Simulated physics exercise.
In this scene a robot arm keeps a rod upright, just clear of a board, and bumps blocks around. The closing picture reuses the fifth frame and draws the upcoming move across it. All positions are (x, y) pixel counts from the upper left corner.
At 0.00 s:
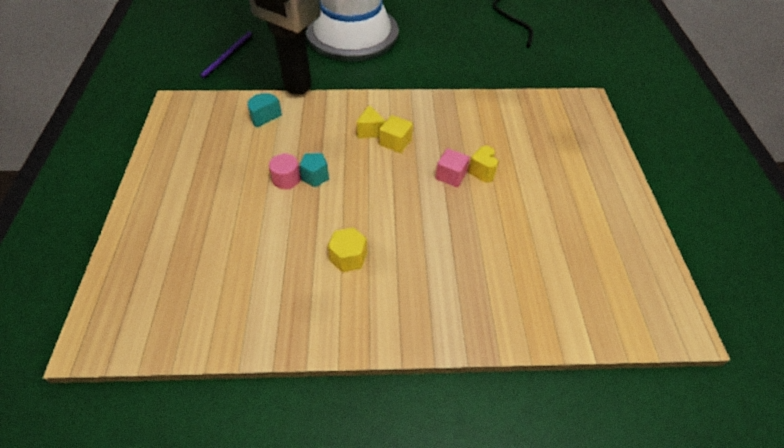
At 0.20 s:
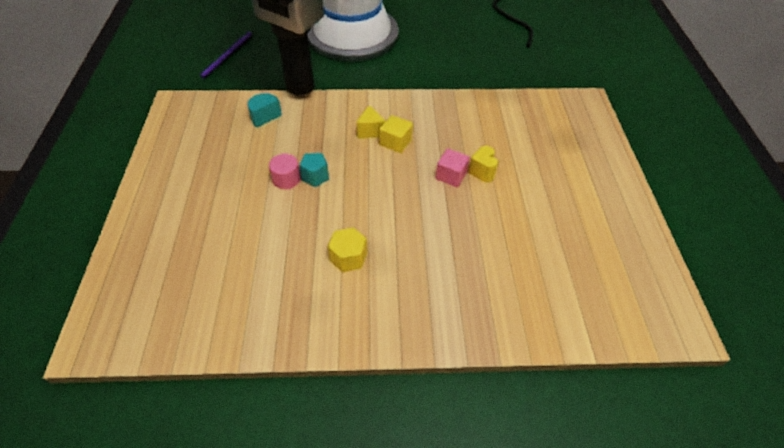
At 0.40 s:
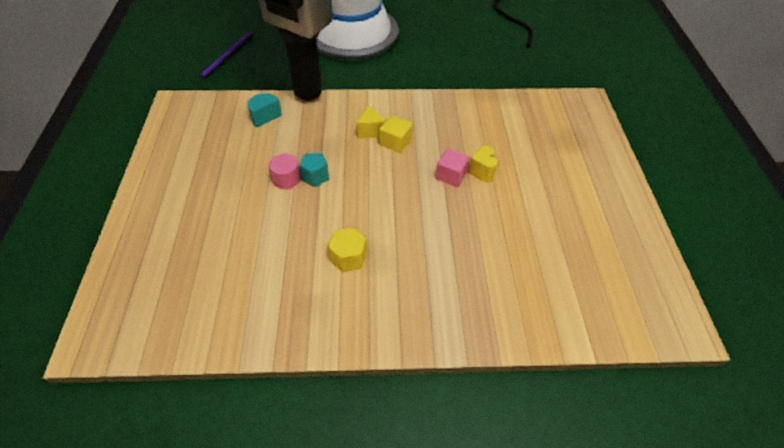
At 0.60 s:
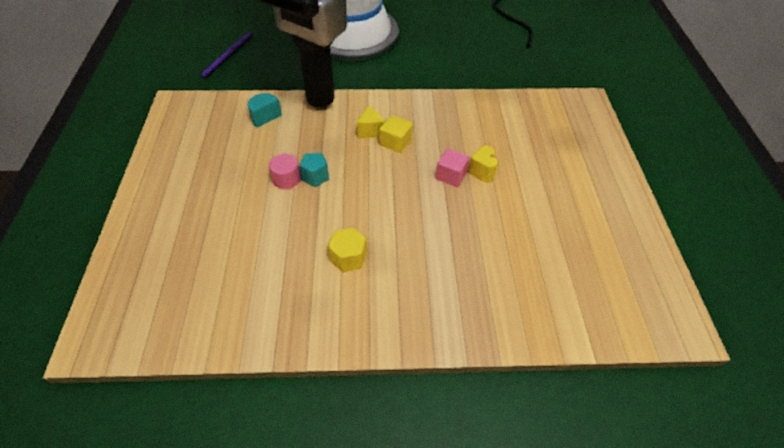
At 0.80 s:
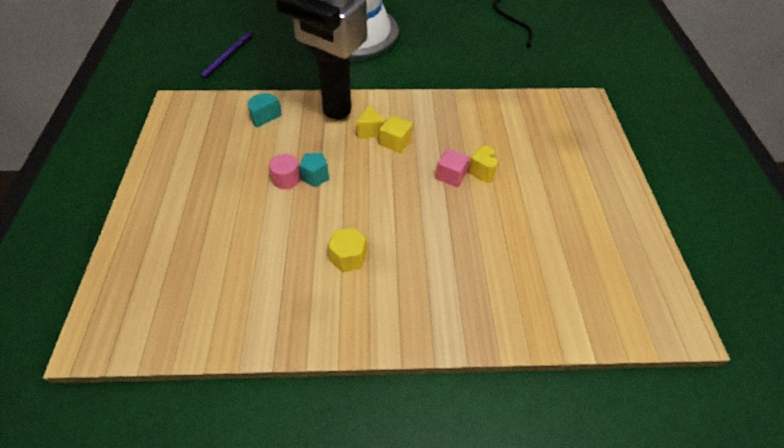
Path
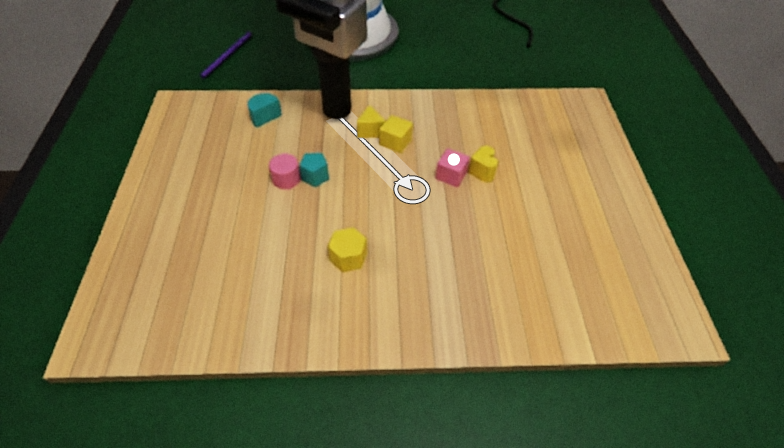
Black rod on a robotic arm edging right and slightly forward over a wooden board while the colourful blocks stay still.
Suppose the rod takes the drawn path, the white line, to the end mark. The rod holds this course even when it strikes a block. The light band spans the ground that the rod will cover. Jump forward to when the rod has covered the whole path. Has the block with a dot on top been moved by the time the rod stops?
No, I don't think so.
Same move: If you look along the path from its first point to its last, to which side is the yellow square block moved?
Heads left.
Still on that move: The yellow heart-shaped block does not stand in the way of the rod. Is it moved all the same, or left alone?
Not moved.
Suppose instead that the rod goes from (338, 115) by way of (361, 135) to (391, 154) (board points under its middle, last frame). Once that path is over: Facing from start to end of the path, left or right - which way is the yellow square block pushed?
The left-hand side.
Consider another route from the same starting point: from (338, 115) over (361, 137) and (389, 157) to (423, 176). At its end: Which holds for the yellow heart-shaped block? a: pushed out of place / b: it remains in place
The answer is b.
Path on the board, from (338, 115) to (412, 190); the dot is on the pink square block.
The first path, step by step. One third of the way, rod (361, 133); yellow three-sided block (385, 121), turned 35° anticlockwise; yellow square block (409, 128), turned 25° clockwise.
Two thirds of the way, rod (386, 157); yellow three-sided block (393, 124), turned 60° anticlockwise; yellow square block (416, 130).
At the end, rod (412, 184); yellow three-sided block (393, 124), turned 60° anticlockwise; yellow square block (416, 130); pink square block in place; yellow heart-shaped block in place.
